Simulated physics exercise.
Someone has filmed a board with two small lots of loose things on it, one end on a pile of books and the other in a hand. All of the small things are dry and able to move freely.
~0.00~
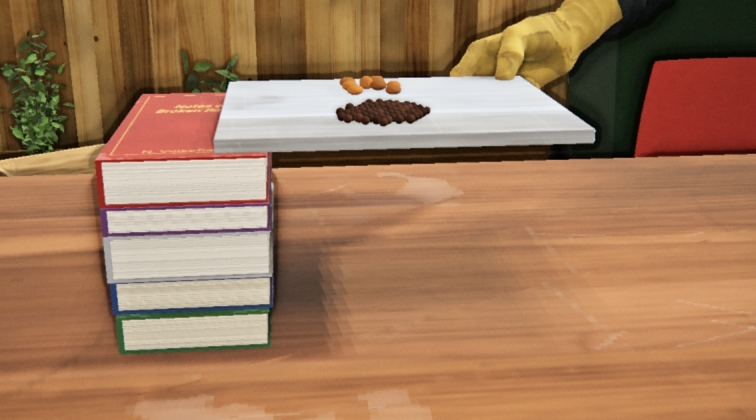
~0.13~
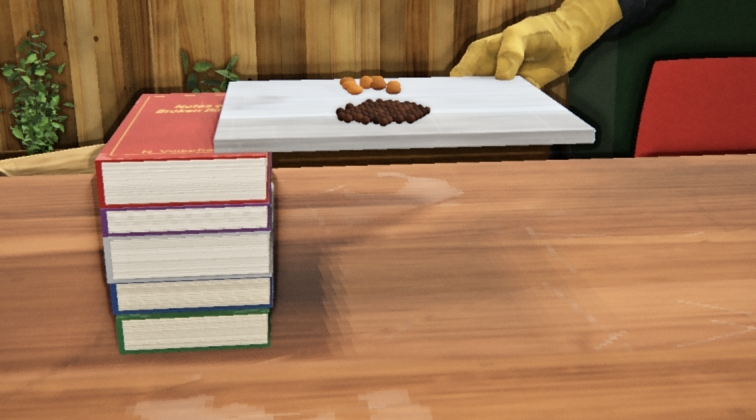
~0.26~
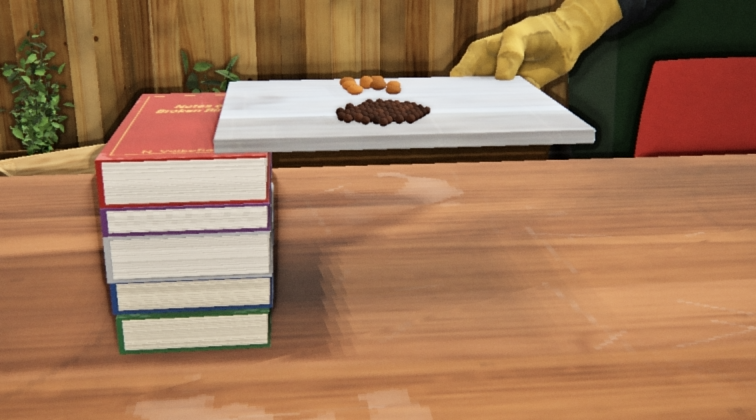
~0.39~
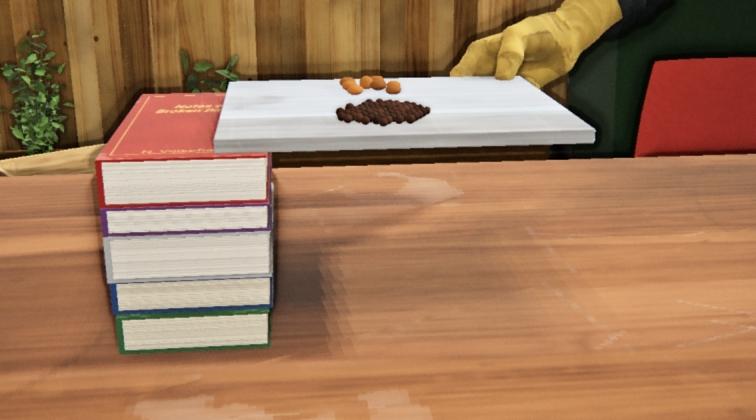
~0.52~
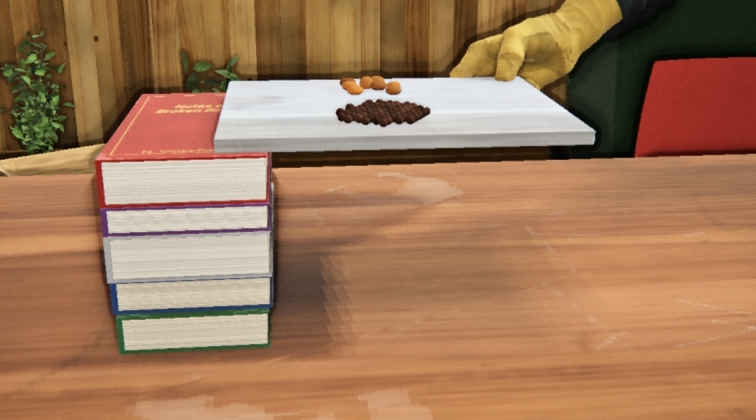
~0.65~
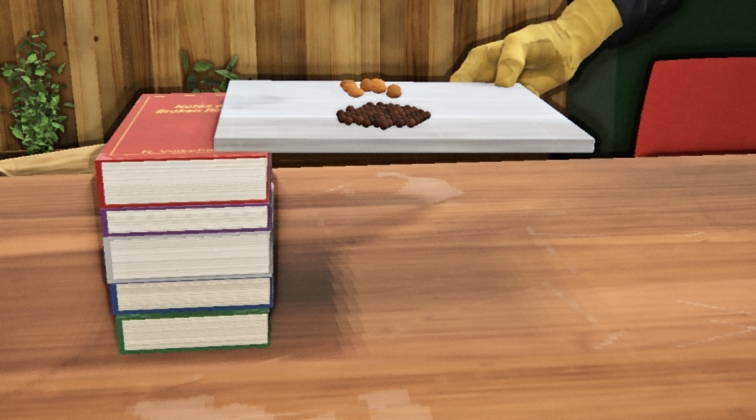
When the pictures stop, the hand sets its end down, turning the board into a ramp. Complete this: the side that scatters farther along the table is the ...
... front side.
By 1.39 s, board sloping at 21°; near portion every one still on the board; far portion every one still on the board.
By 2.04 s, board sloping at 38°; near portion mostly up to a board's length out; far portion roughly two thirds still on the board.
By 2.60 s, board resting at 39°; near portion mostly up to a board's length out; far portion mostly at the foot of the board.
When it is over (2.9 s), board resting at 39°; near portion mostly up to a board's length out; far portion mostly at the foot of the board; the near portion has gone farther.
